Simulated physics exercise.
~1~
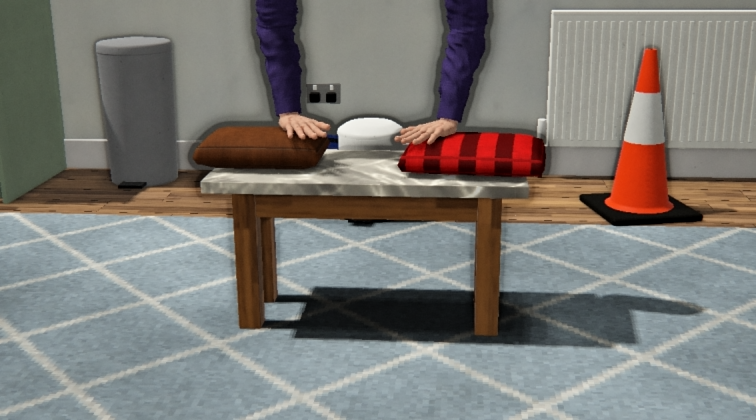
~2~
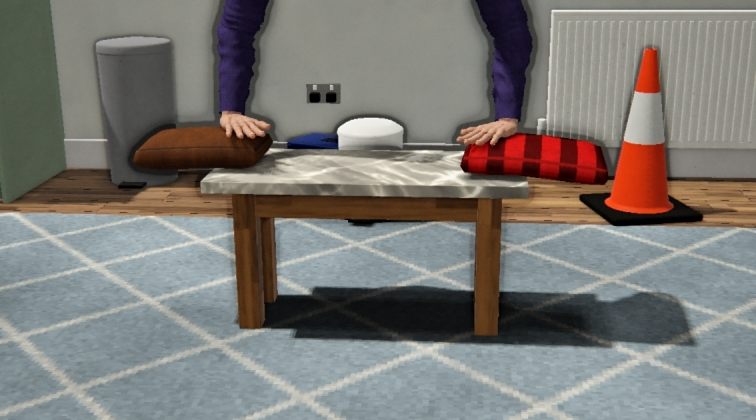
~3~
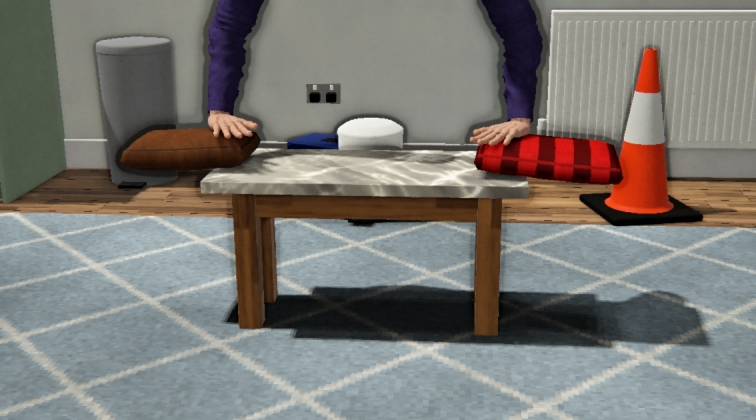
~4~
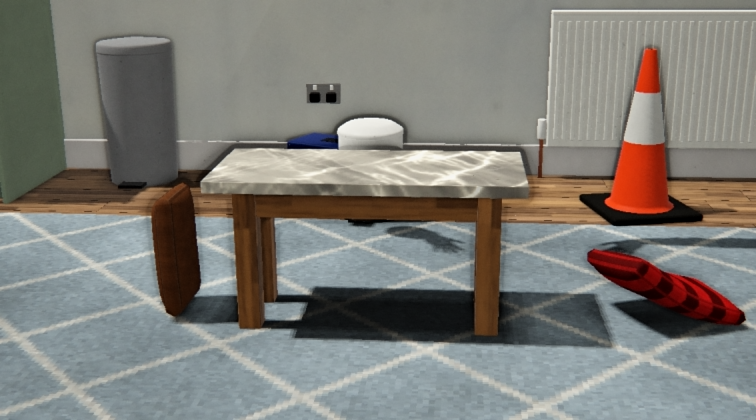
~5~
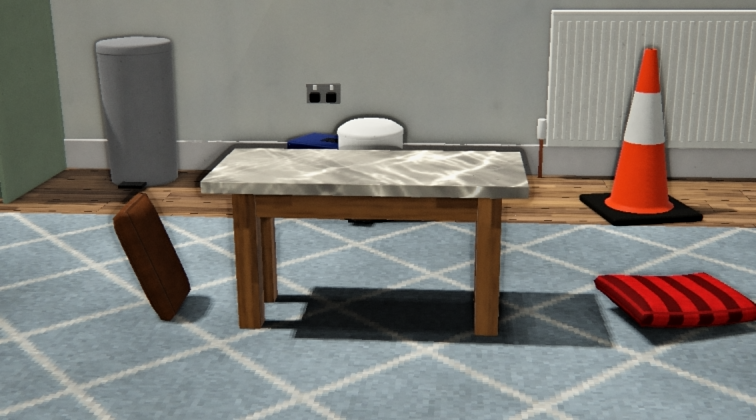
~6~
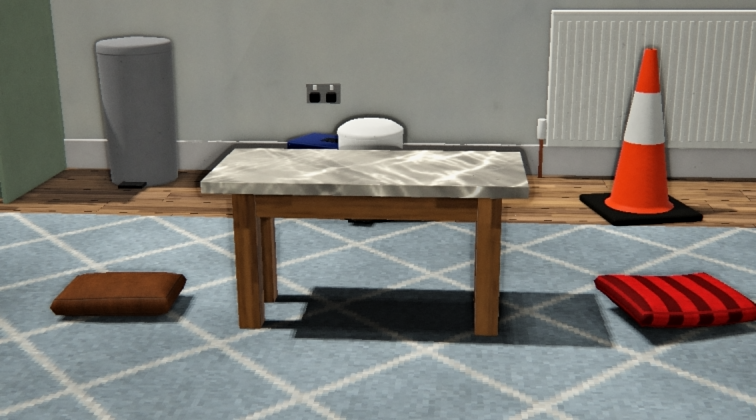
Two hands in purple sleeves press down on a brown cushion-like bag at the left end and a red pillow with dark stripes at the right end of a short side table with a pale top. A still view from the front shows a patterned blue rug, a grey bin at left, and an orange and white cone before a radiator at right. The hands slide both soft things outward until they jut past the ends, then let go and withdraw. Both drop to the rug. The red pillow settles flat at right, while the bag lands upright, tips leftward and lies flat.
